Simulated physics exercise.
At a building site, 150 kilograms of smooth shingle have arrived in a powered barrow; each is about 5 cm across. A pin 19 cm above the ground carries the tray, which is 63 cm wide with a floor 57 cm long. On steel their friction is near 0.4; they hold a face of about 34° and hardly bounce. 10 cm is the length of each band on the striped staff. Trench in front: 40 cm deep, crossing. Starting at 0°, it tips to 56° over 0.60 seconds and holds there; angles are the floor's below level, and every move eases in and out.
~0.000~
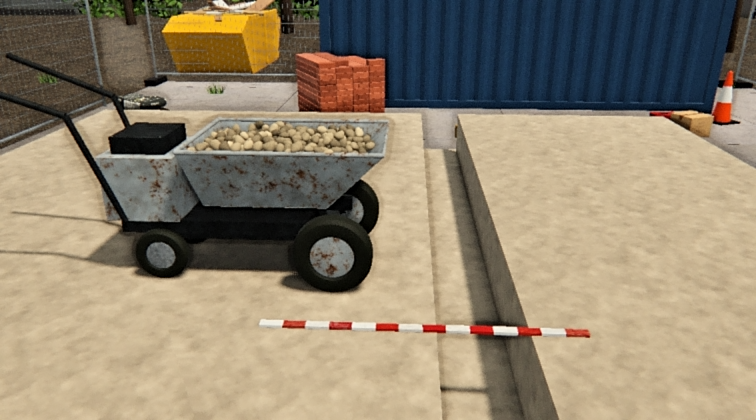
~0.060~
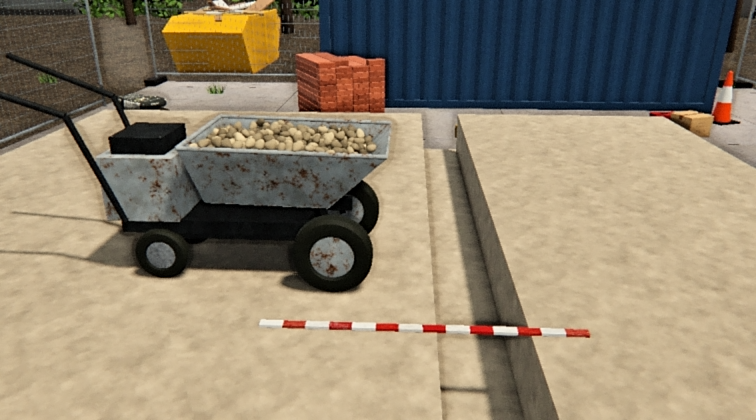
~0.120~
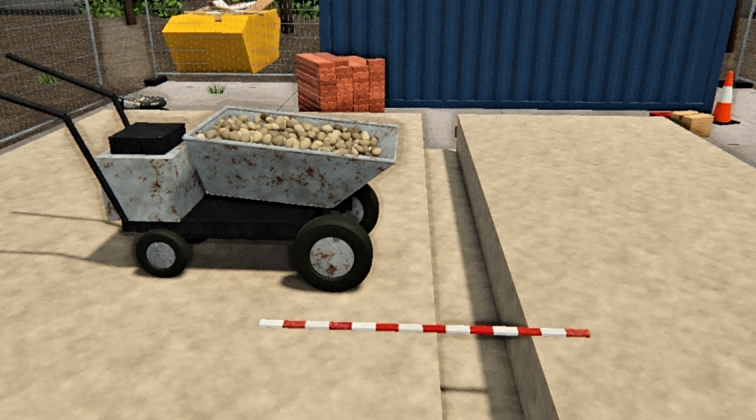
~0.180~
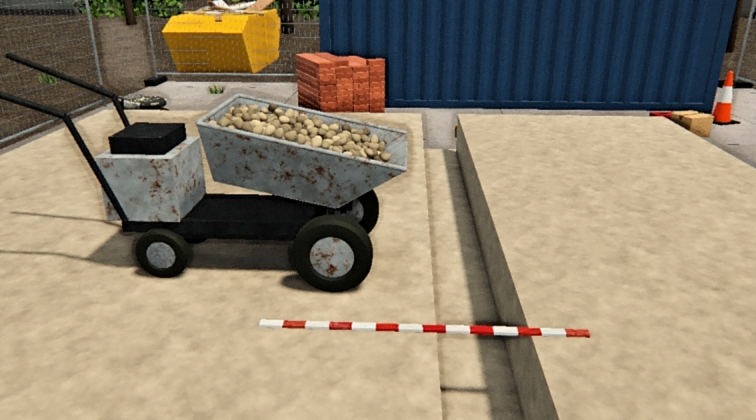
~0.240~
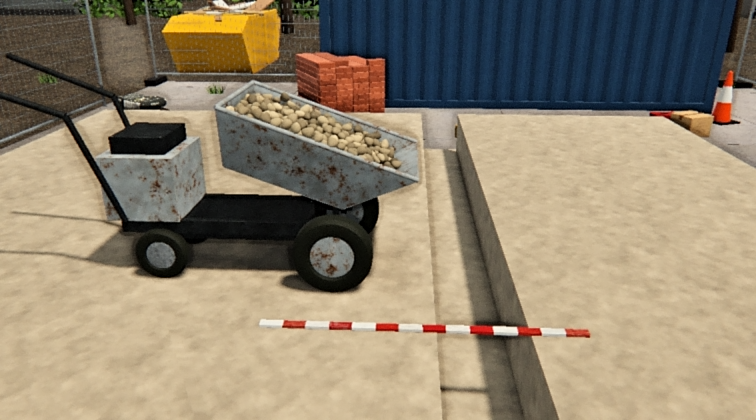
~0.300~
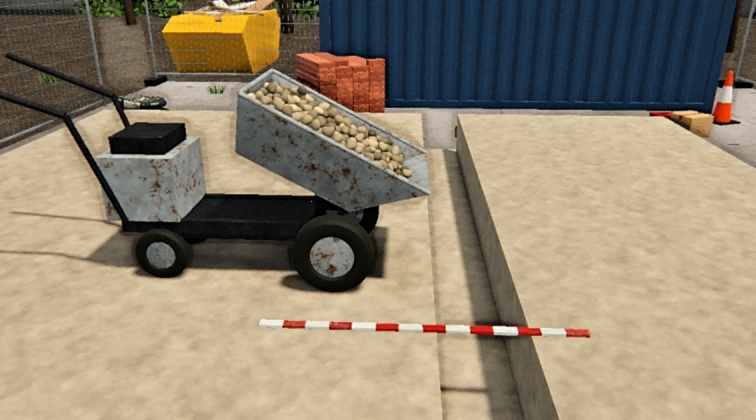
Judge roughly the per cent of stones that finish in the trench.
An estimated 69 per cent finish in the trench.
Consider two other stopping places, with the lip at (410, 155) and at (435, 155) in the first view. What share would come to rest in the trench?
Around 50% for the first place and 30% for the second.
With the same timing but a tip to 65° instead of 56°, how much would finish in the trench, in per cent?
Then roughly 65 percent.
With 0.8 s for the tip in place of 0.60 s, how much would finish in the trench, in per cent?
I'd put it at roughly 75 per cent.
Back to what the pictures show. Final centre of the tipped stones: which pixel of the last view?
The middle should be near (487, 316).
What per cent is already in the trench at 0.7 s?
Some 15 per cent.
After 0.4 s the floor is at 47°; 100 % in the tray; the foremost stones are at (426, 196).
After 0.7 s the floor is at 56°; 86 % in the tray, 14 % in the trench; the foremost stones are at (501, 252).
After 1.0 s the floor is at 56°; 34 % in the tray, 36 % in the trench, 30 % past the trench; the foremost stones are at (636, 275).
After 3.0 s the floor is at 56°; 0 % in the tray, 69 % in the trench, 31 % past the trench; the foremost stones are past the picture's edge.
